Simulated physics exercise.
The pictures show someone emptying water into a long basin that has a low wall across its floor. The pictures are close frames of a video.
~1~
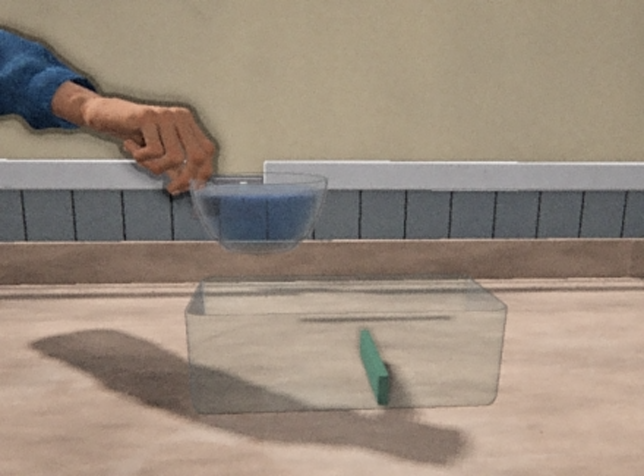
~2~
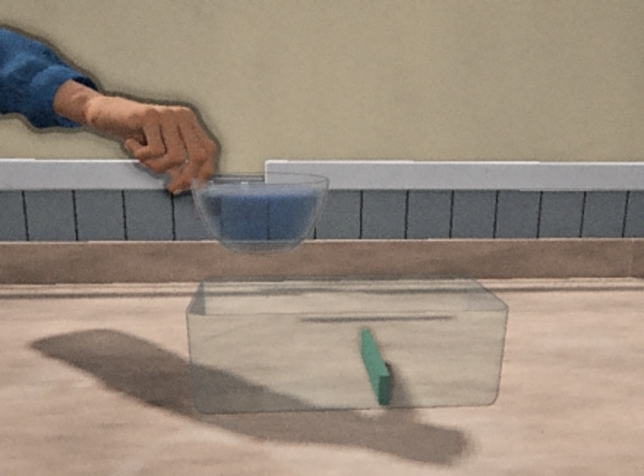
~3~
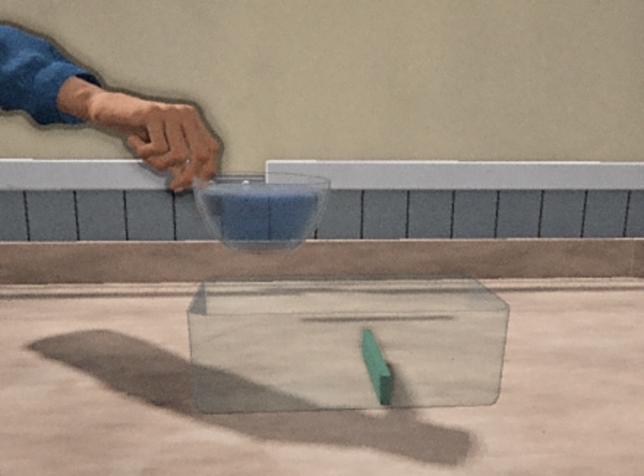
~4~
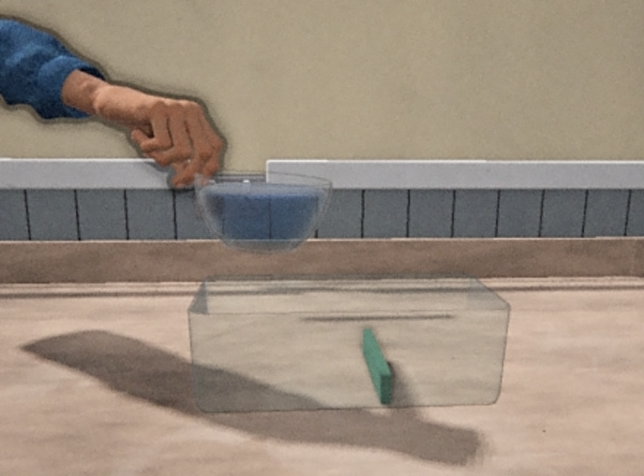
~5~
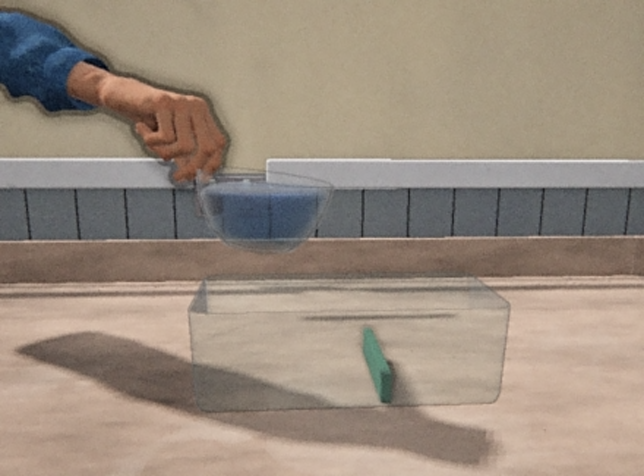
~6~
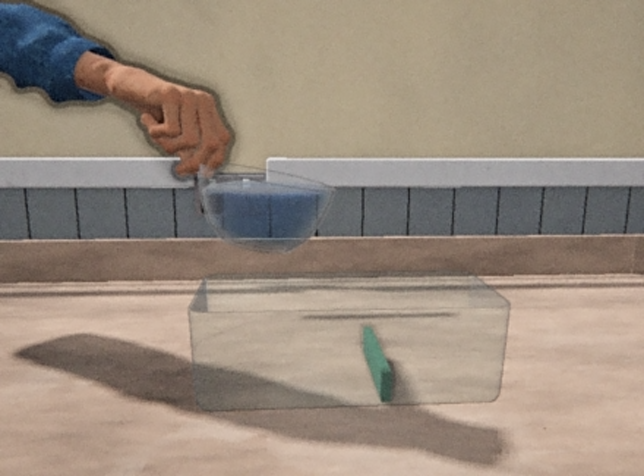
A hand in a blue sleeve reaches in from the left, holding a clear glass bowl of blue liquid above a long transparent basin. The basin, with a low green wall across its floor, sits on a pale brownish surface before a beige and grey-blue wall, seen from the front and slightly above. The hand slowly tilts the bowl slightly to the right, the shadow shifting a little.
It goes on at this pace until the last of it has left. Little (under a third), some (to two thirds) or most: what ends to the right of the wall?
The share right of the wall is between a third and two thirds.
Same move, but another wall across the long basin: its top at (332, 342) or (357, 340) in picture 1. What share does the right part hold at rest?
The first gives 90 %, the second 70 %.
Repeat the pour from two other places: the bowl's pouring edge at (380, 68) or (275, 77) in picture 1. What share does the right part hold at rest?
Roughly 75 per cent, and 20 per cent.
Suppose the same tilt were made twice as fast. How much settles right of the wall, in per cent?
About 35 per cent.
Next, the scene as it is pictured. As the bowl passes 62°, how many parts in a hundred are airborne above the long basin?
Some 25 per cent.
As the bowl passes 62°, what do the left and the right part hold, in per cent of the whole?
Near 5 on the left, 20 on the right.
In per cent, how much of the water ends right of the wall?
About 55 per cent.
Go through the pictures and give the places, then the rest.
In the first frame, tilt 0°; pouring edge (327, 180); surface from (195, 189) to (323, 190); the long basin's rim runs from (195, 296) to (486, 292); the wall's top is at (373, 352).
In the second frame, tilt 0°; pouring edge (328, 180); surface from (197, 189) to (324, 190).
In the third frame, tilt 2°; pouring edge (330, 182); surface from (200, 190) to (326, 191).
In the fourth frame, tilt 4°; pouring edge (331, 184); surface from (202, 188) to (327, 191).
In the fifth frame, tilt 7°; pouring edge (333, 187); surface from (202, 188) to (329, 190).
In the sixth frame, tilt 11°; pouring edge (334, 191); surface from (205, 188) to (332, 189).
A moment on, the bowl is tipped part way and 49 per cent is still to pour, 6 is left of the wall and 20 right of it.
Next, the bowl is tipped on its side and 3 per cent is still to pour, 38 is left of the wall and 55 right of it.
Then the bowl is tipped right over and 0 per cent is still to pour, 45 is left of the wall and 55 right of it.
Later the bowl is tipped right over and 0 per cent is still to pour, 45 is left of the wall and 55 right of it.
In the end 45 per cent lies left of the wall, 55 right of it and 0 outside.
